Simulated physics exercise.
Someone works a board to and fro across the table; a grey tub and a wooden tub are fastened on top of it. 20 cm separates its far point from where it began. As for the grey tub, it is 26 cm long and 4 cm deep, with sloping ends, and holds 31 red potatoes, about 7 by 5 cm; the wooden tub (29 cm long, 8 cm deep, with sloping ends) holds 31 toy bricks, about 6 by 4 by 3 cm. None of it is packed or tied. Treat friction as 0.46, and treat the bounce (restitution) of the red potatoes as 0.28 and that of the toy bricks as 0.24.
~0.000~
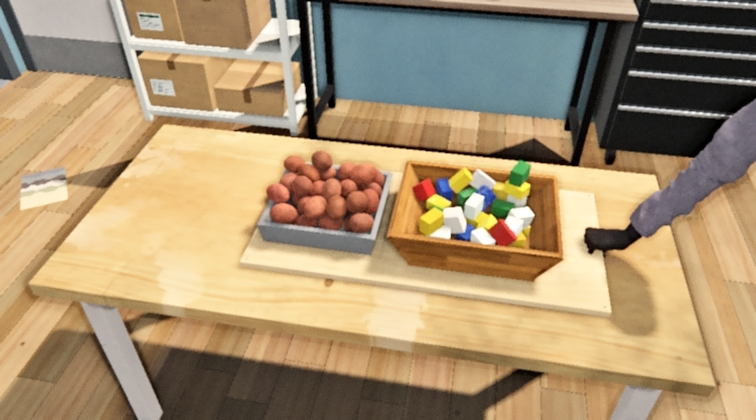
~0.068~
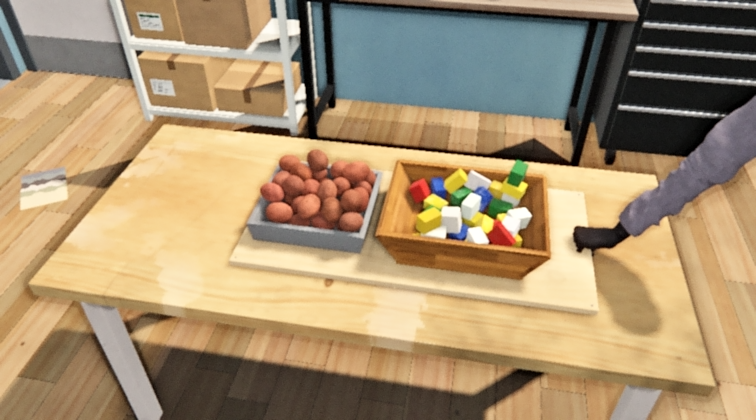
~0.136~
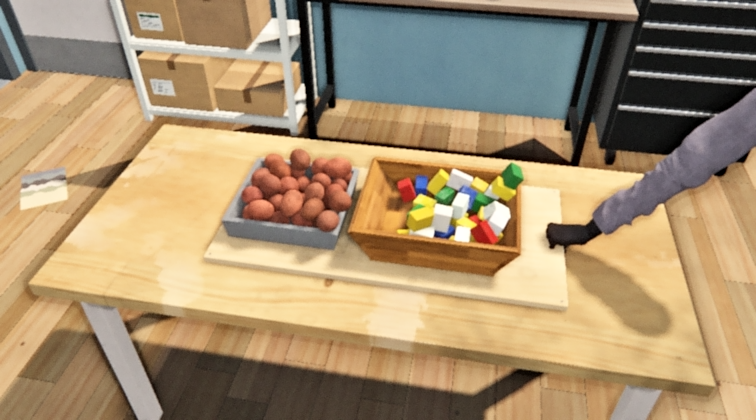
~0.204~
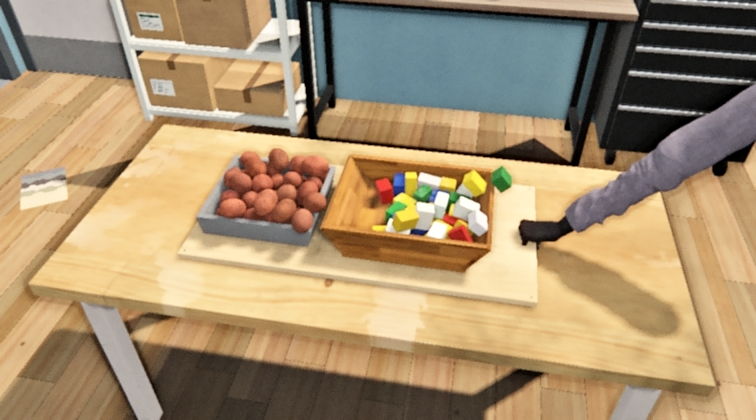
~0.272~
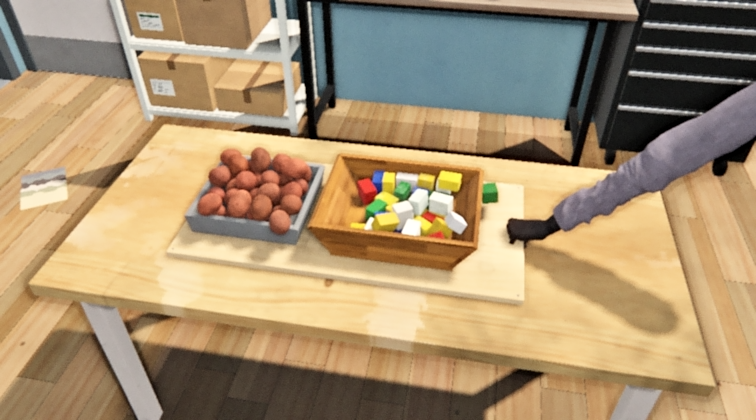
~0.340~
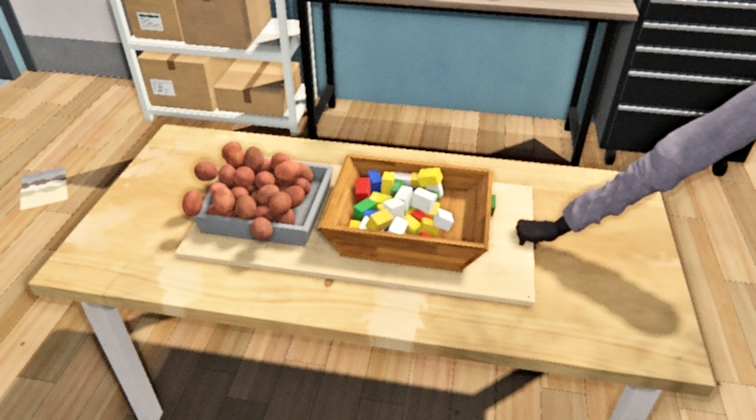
In this clip, a dark-gloved hand slides a board holding a grey tub of red potatoes and a wooden tub of toy bricks left across a table; a green brick leaves over the right rim, then the board moves slightly back right as potatoes shift left.
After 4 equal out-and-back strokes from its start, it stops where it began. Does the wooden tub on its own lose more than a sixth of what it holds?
I expect it to lose a smaller share than one sixth.
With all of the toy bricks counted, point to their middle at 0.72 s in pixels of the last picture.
Their middle is at about (454, 211).
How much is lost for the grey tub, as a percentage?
Loss for the grey tub - 40 per cent.
After 0.72 s, grey tub 21 in, 10 out and wooden tub 30 in, 1 out.
After 1.19 s, grey tub 18 in, 13 out and wooden tub 30 in, 1 out.
After 1.86 s, grey tub 18 in, 13 out and wooden tub 30 in, 1 out.
Final count (at 2.71 s), grey tub 18 in, 13 out and wooden tub 30 in, 1 out. Asked share, 1 of 31, 3 per cent.
